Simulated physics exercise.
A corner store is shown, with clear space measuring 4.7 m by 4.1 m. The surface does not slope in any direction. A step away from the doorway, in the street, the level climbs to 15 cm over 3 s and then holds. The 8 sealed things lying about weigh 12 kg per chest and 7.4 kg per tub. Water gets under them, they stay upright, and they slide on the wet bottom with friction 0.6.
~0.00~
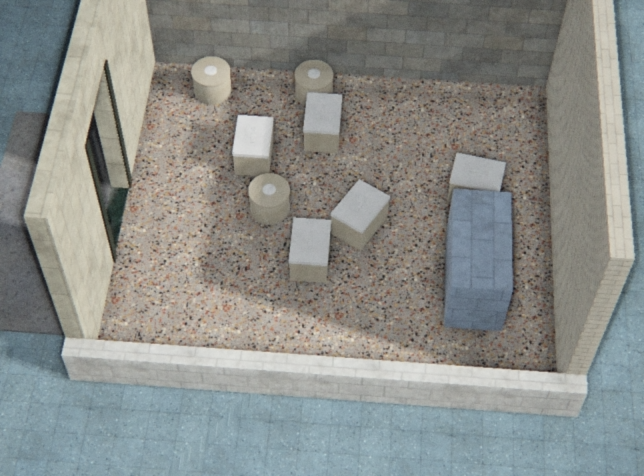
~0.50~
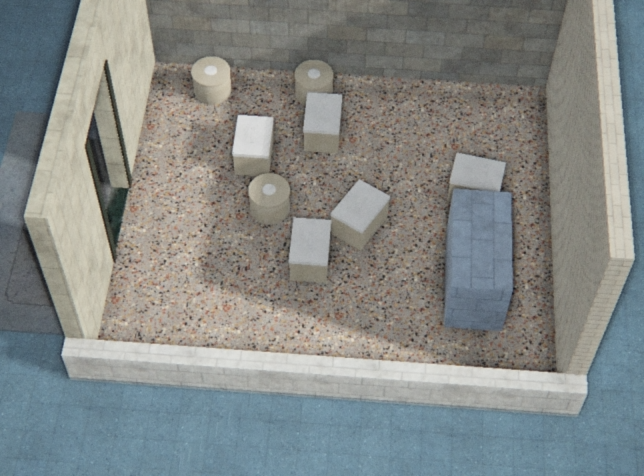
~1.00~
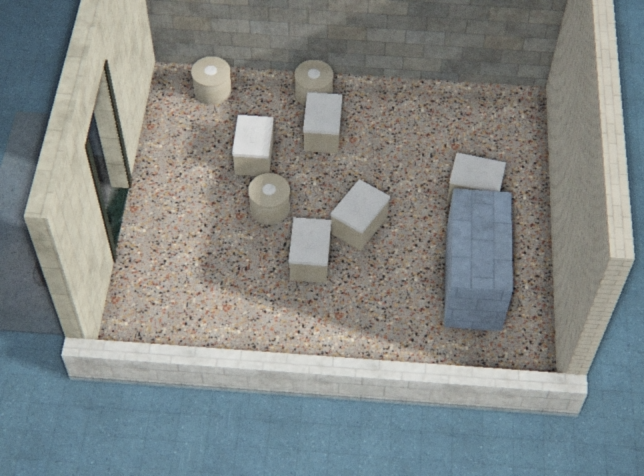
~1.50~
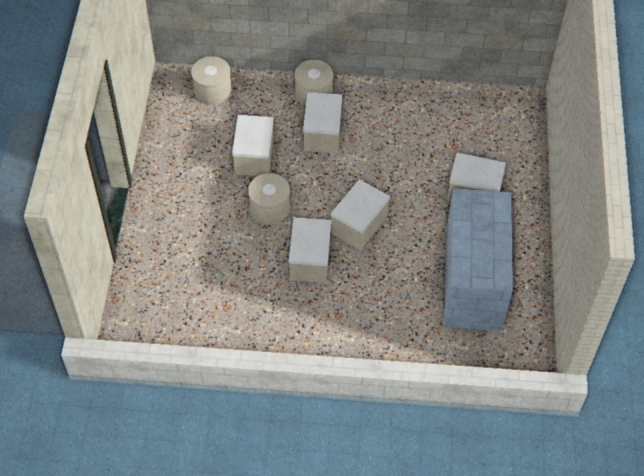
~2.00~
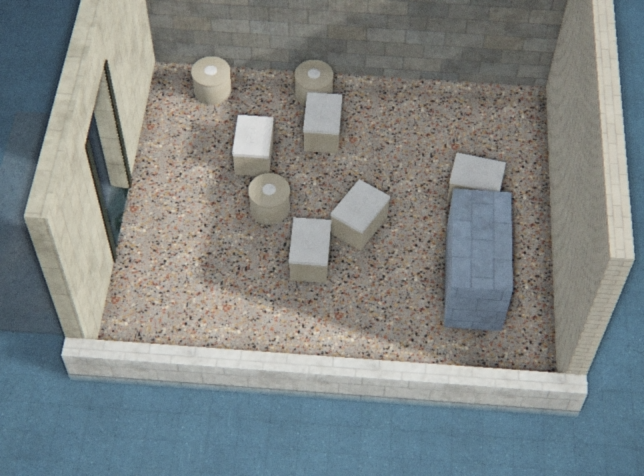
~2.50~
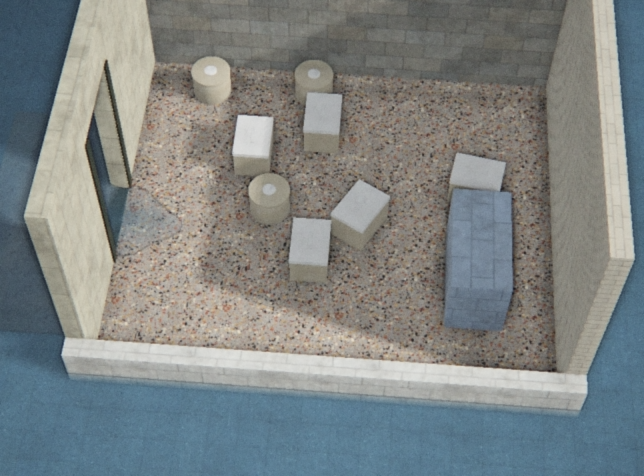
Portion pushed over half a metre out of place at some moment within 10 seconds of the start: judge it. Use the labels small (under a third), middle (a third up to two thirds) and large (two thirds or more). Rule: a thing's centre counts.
Small.
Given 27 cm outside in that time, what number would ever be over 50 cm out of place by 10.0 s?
Under that setup the answer is 6.
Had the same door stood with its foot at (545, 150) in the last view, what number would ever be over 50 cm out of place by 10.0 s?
That gives 3 of them.
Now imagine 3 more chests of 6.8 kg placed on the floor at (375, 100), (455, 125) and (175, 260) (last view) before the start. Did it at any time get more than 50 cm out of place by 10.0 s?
So the first ends up below the threshold, the second below the threshold, the third past the threshold.
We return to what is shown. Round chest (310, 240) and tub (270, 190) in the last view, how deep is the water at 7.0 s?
Close to 3 and 3 centimetres.
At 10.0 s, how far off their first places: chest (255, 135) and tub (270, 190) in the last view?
They've ended up 5 cm and 140 cm away, in that order.
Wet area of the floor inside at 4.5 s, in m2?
5.5 m2.
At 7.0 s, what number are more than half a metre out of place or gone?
By that time the total stands at 1.
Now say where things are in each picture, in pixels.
A chest at (323, 112), on the bottom; a tub at (269, 190) rests on the ground; 0.0 m2 under water; 0 of 8 have shifted, in the first picture.
A chest at (323, 112), on the bottom; a tub at (269, 190) rests on the ground; 0.0 m2 under water; 0 of 8 have shifted, in the second picture.
A chest at (323, 112) rests on the ground; a tub at (269, 190), on the bottom; water covers 0.0 m2; 0 of 8 have shifted, in the third picture.
A chest at (323, 112), on the bottom; a tub at (269, 190) rests on the ground; water covers 0.0 m2; 0 of 8 have shifted, in the fourth picture.
A chest at (323, 112) rests on the ground; a tub at (269, 190) rests on the ground; 0.0 m2 under water; 0 of 8 have shifted, in the fifth picture.
A chest at (323, 112) rests on the ground; a tub at (269, 190) rests on the ground; 0.4 m2 under water; 0 of 8 have shifted, in the sixth picture.
After 3.5 s 0 of 8 are over 50 cm from their spots; 0 afloat.
After 4.5 s 0 of 8 are over 50 cm from their spots; 0 afloat.
After 7.0 s 1 of 8 are over 50 cm from their spots; 0 afloat.
After 10.0 s 1 of 8 are over 50 cm from their spots, and 1 have been at some point; 0 afloat.
